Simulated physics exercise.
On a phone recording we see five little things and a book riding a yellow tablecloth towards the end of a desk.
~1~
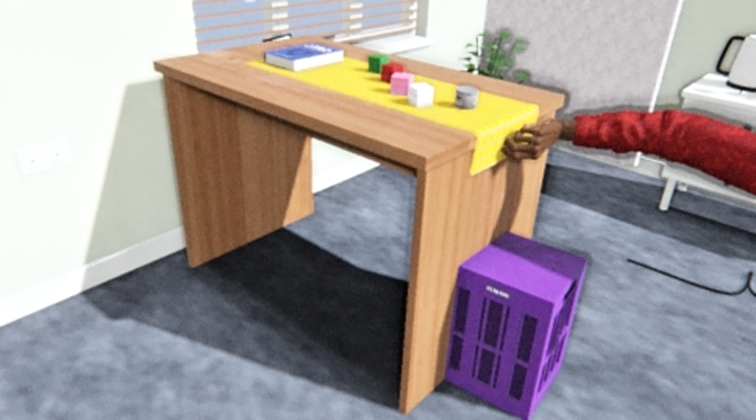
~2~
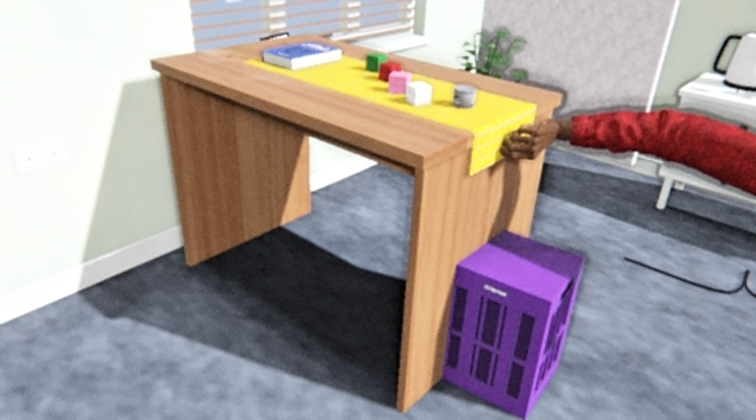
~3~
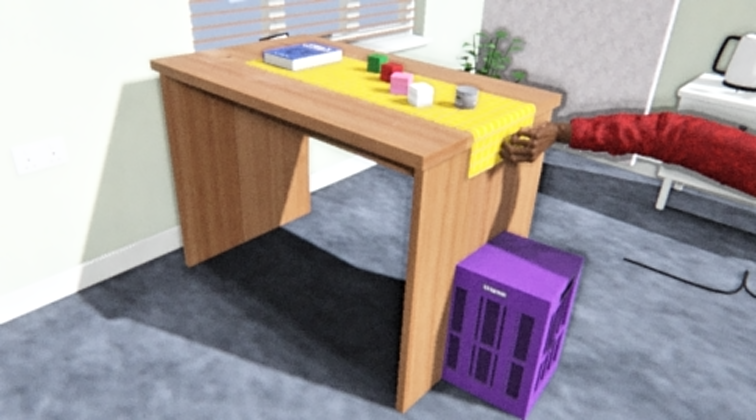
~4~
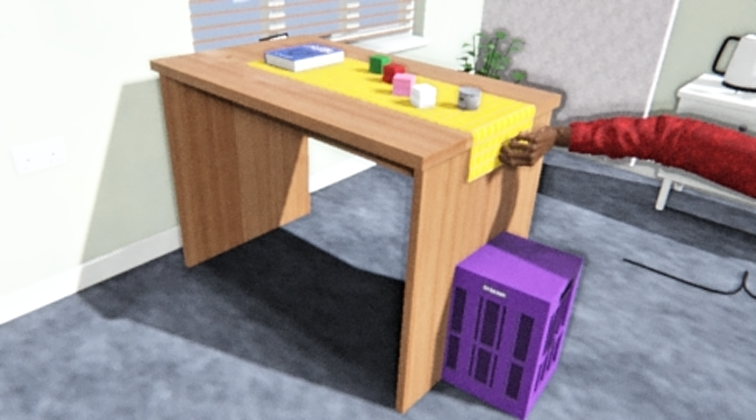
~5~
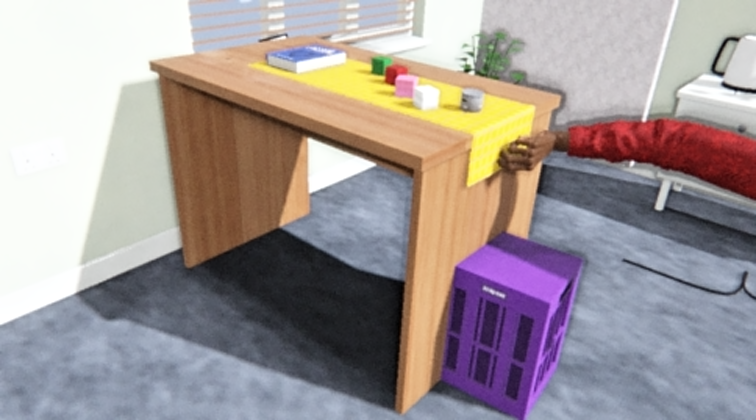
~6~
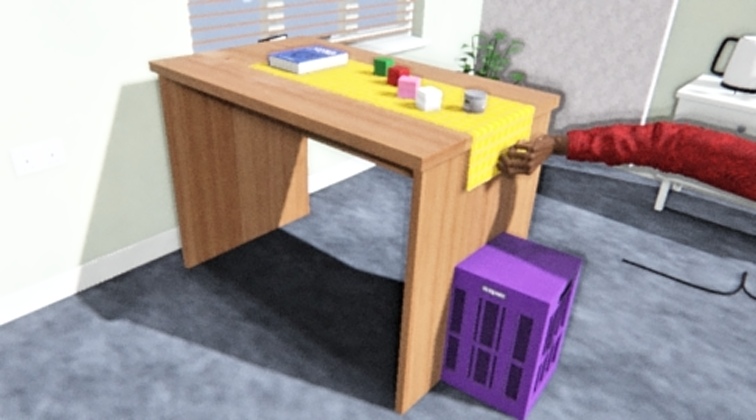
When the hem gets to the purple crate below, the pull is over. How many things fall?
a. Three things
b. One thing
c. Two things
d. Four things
Two things (c).
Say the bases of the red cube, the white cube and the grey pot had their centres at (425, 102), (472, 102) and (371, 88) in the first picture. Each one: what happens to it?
Each in turn: The red cube goes down, the white cube goes down, the grey pot stays aloft.
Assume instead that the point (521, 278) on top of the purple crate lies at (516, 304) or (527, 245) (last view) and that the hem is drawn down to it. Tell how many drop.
The first gives 3, the second 1.
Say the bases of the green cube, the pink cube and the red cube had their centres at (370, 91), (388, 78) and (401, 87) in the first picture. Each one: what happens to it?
The green cube? It stays where it is. The pink cube stays where it is, and the red cube stays where it is.
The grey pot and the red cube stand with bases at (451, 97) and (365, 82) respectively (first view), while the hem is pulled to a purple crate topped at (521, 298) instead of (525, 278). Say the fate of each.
Grey pot: Lost; red cube: Safe.
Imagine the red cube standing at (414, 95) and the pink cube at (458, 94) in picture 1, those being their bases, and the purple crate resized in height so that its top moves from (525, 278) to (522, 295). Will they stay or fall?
The red cube is lost, the pink cube is lost.
Early on, hem near (492, 227); grey pot gone.
Midway, hem on the crate; grey pot and white cube gone.
Finally, hem on the crate; grey pot and white cube gone. The count of fallen things is two.
